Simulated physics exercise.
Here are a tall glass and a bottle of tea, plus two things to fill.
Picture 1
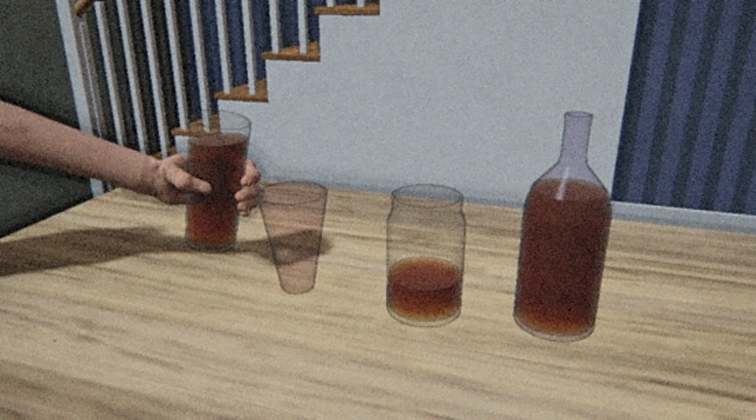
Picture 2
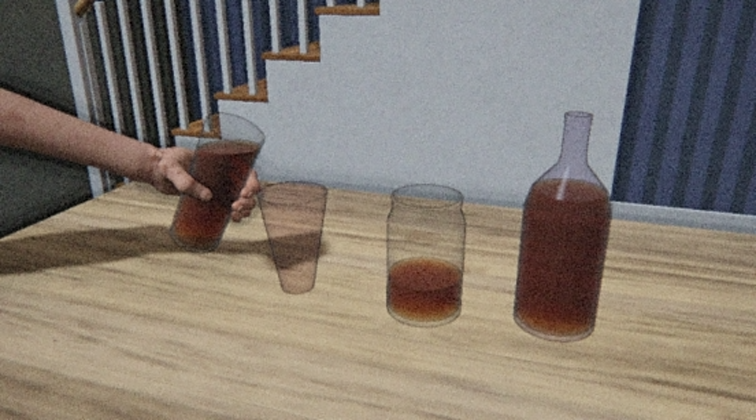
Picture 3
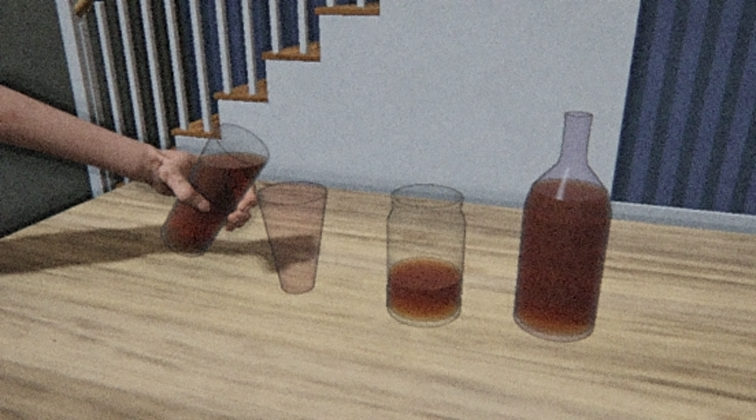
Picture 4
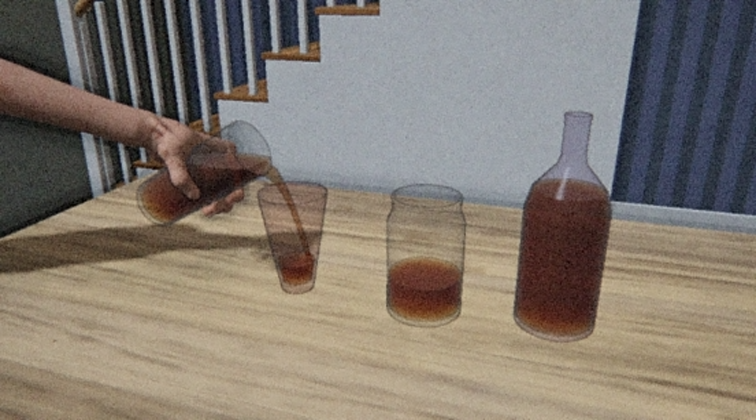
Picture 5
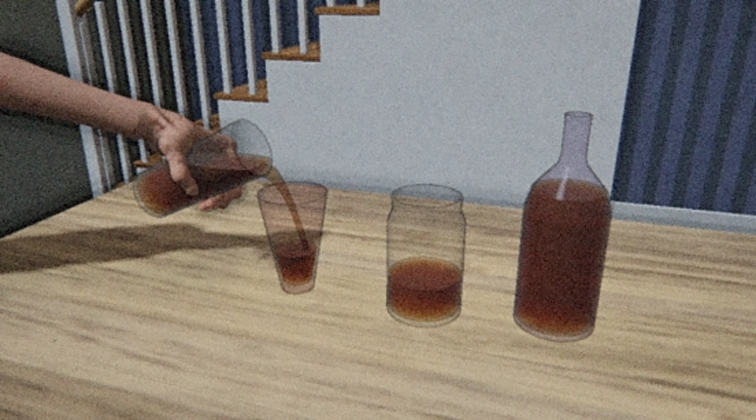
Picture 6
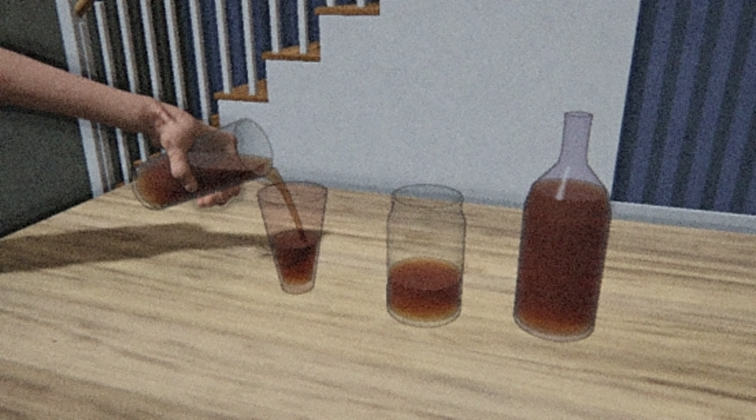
The clip opens with a hand holding a tall glass of reddish-brown liquid beside an empty flared glass, a partly filled jar and a bottle on a wooden table. The hand tilts the tall glass rightward, then pours a thin stream into the flared glass, where the liquid level rises.
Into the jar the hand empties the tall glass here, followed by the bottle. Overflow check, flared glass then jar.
Check: The flared glass, overflow; the jar, overflow.
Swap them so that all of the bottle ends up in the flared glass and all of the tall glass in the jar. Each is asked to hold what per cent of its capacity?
The first one is at 270 per cent, the second at 90 per cent.
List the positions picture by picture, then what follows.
In the first picture, the tall glass is on its way; tall glass (216, 181) about three quarters full; bottle (565, 221) about two thirds full; flared glass (295, 236) empty; jar (426, 251) about a quarter full.
The second picture shows the tea nears the lip; tall glass (215, 184) tipped 25° with all of its load; flared glass (295, 236) empty.
The third picture shows the tea nears the lip; tall glass (213, 192) tipped 35° with all of its load; flared glass (295, 236) empty.
The fourth picture shows pouring; tall glass (204, 176) tipped 60° with nearly all of its load; flared glass about a quarter full, surface at (296, 260).
The fifth picture shows pouring; tall glass (203, 171) tipped 65° with nearly all of its load; jar (426, 251) about a quarter full.
The sixth picture shows pouring; tall glass (202, 167) tipped 65° with about three quarters of its load; bottle about two thirds full, surface at (569, 190); flared glass about half full, surface at (295, 239); jar about a quarter full, surface at (425, 273).
A moment on, the flared glass is nearly full.
Further on, the flared glass is full to the brim and overflowed.
When it is over, the flared glass is full to the brim and overflowed; the jar is full to the brim and overflowed.
